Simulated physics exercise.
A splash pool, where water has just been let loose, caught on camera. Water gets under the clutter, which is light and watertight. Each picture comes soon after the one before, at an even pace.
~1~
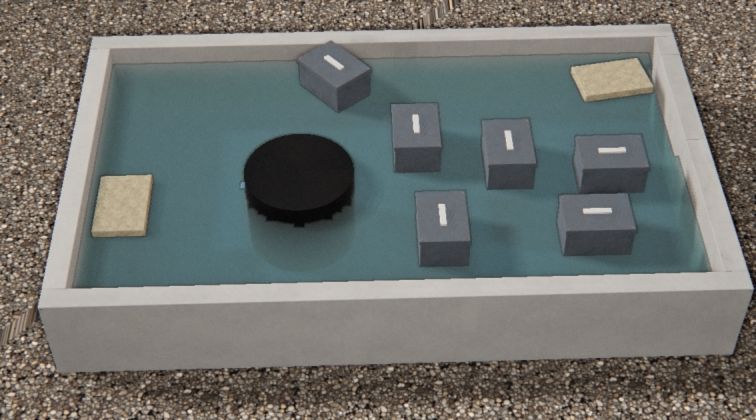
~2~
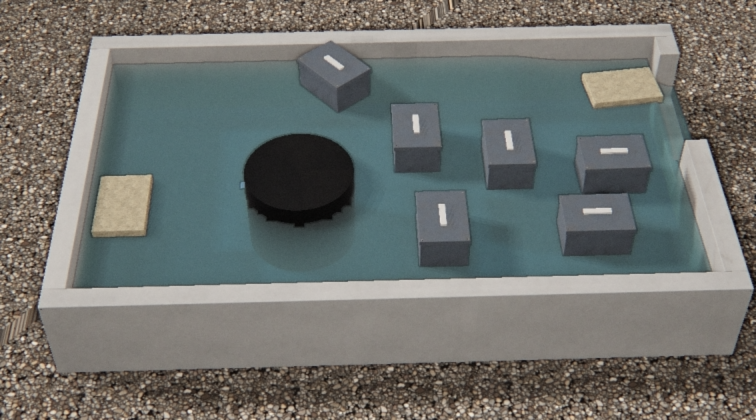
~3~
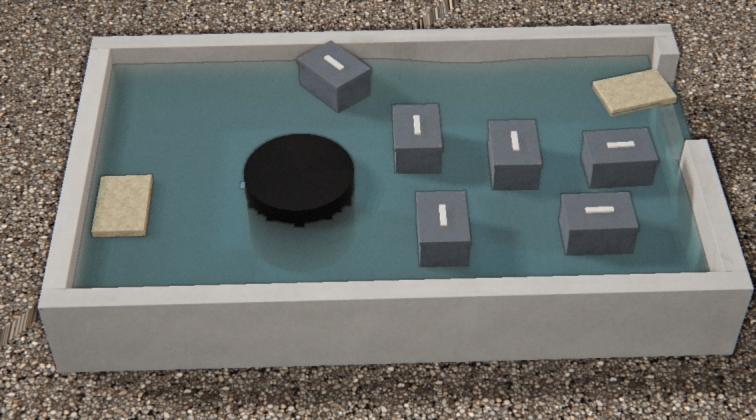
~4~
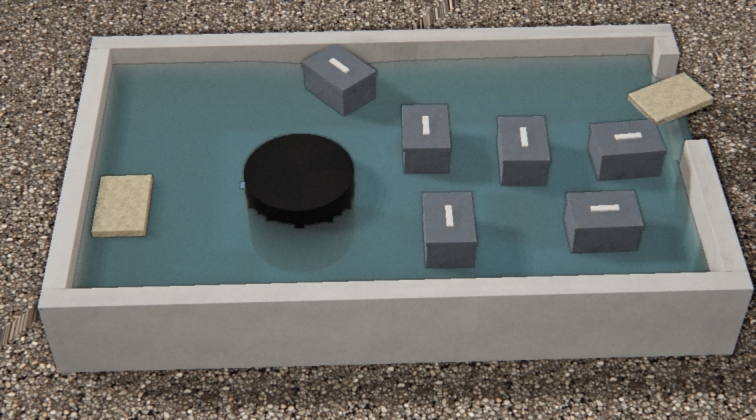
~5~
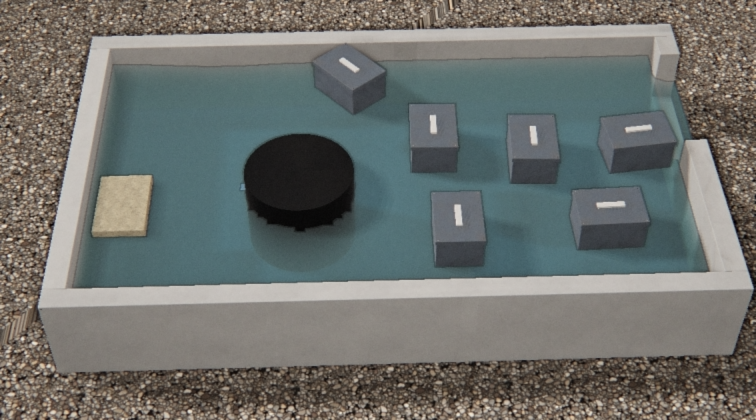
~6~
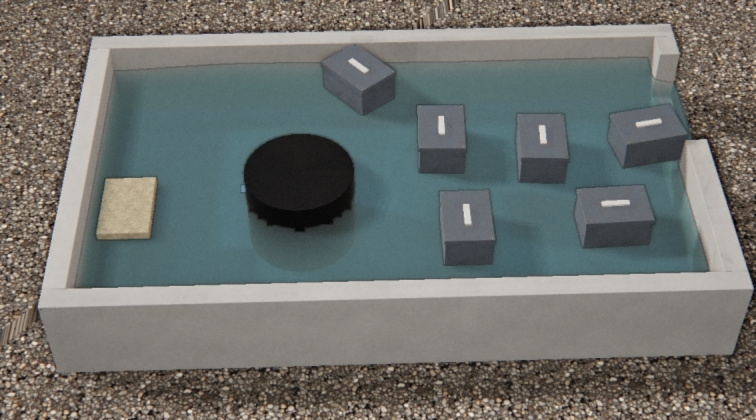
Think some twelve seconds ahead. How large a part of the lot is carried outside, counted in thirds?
The fraction that goes is likely to be a third up to two thirds.
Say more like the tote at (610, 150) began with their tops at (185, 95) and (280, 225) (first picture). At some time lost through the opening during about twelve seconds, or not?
Going one by one, the first is retained and the second retained.
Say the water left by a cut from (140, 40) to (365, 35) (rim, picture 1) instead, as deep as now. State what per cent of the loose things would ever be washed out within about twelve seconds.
Some 20 per cent of the things, roughly.
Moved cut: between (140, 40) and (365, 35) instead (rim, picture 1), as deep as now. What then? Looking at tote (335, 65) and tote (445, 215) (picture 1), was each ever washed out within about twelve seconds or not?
So, for the first: Escapes the room, and for the second: Held back.
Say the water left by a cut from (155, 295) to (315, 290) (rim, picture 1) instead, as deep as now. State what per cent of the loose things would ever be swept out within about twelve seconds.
About 0 %.
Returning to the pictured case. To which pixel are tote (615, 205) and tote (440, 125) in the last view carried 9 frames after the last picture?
(638, 181) and (487, 127), approximately.
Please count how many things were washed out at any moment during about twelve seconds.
By my count, 4.
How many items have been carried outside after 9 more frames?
By then the total stands at 2.
A moment on, 2 of 8 are out; 6 afloat.
Next, 2 of 8 are out; 6 afloat.
Later, 3 of 8 are out; 5 afloat.
In the end, 4 of 8 are out; 4 afloat.
